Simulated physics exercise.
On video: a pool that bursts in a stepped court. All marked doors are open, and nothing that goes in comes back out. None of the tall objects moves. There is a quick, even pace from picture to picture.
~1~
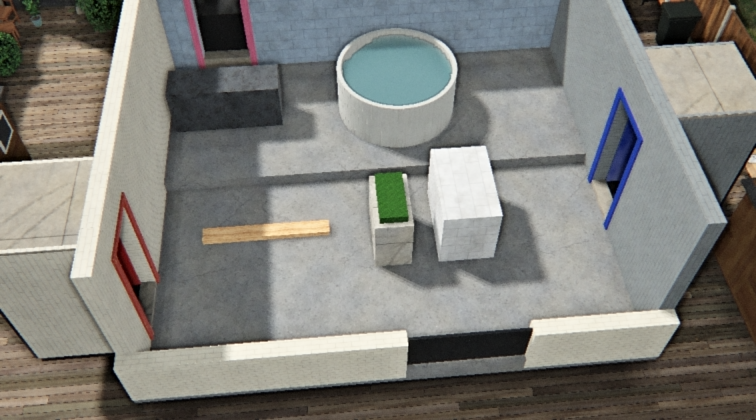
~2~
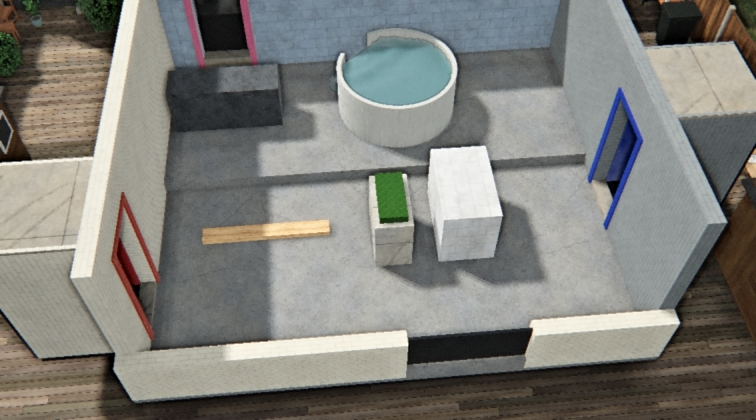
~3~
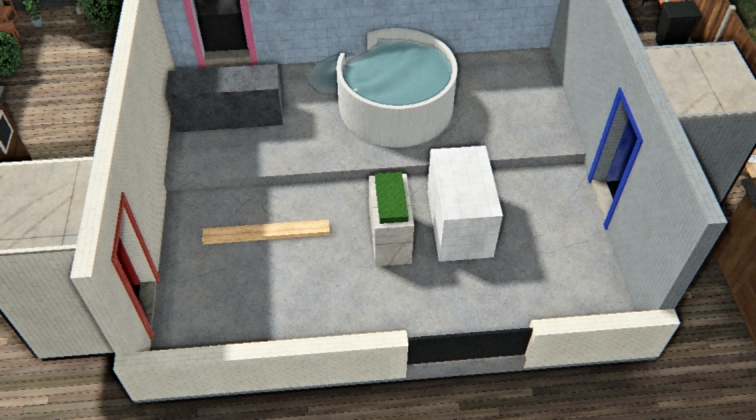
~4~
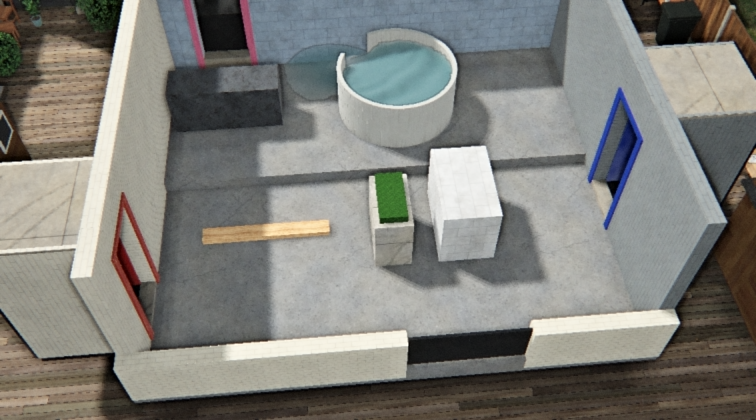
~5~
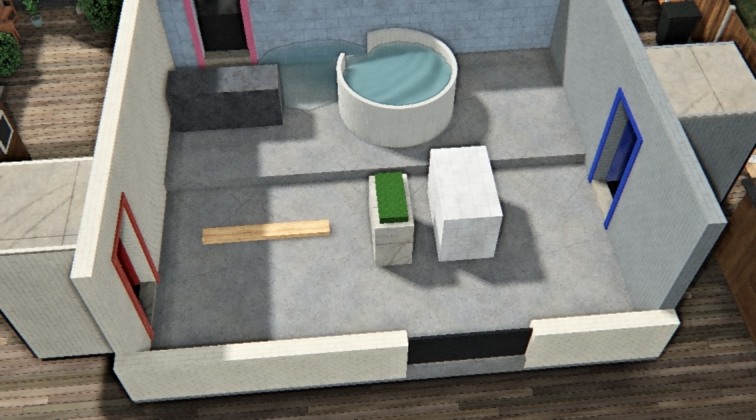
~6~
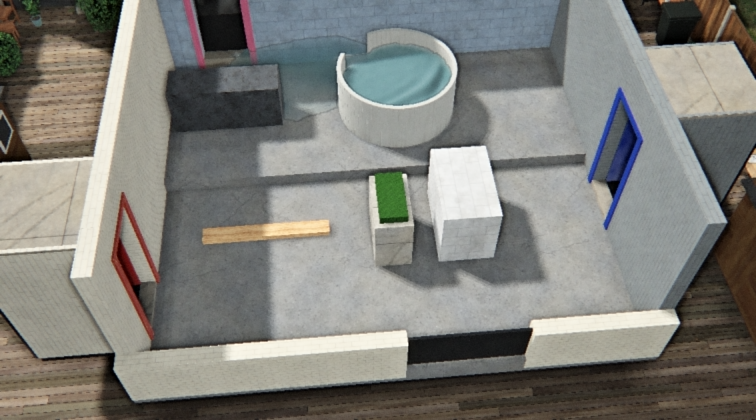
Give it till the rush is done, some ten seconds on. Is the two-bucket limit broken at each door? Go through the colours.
My prediction: The blue door ends up at or below the line. The red door ends up at or below the line. The pink door ends up above the line.
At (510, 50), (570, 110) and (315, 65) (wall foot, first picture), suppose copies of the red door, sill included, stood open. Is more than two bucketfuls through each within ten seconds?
Door one stays inside the limit, door two stays inside the limit, door three breaks the limit.
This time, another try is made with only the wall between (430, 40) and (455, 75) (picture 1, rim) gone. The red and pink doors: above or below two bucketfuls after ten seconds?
Outcome: Red door overshoots; pink door remains short.
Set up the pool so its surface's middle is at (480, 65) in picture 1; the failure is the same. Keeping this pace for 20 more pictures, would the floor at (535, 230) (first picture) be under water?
Untouched.
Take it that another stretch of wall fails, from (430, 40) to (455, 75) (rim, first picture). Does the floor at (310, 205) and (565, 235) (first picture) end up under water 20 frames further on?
As listed: Free of water, flooded.
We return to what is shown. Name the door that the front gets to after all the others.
That would be the door marked blue.
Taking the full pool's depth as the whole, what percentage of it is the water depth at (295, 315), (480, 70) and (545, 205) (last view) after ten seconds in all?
Around 4, 2 and 2 percent, in that order.
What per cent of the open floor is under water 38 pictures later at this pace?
Around 65 percent of it.
A moment on, water covers 15 % of the floor; the blue door not reached, the red door not reached, the pink door wet at the sill, nothing in.
Next, water covers 25 % of the floor; the blue door not reached, the red door not reached, the pink door under two buckets in.
Then, water covers 35 % of the floor; the blue door not reached, the red door wet at the sill, nothing in, the pink door far over two buckets in.
Later, water covers 65 % of the floor; the blue door wet at the sill, nothing in, the red door wet at the sill, nothing in, the pink door far over two buckets in.
In the end, water covers 85 % of the floor; the blue door wet at the sill, nothing in, the red door wet at the sill, nothing in, the pink door far over two buckets in.
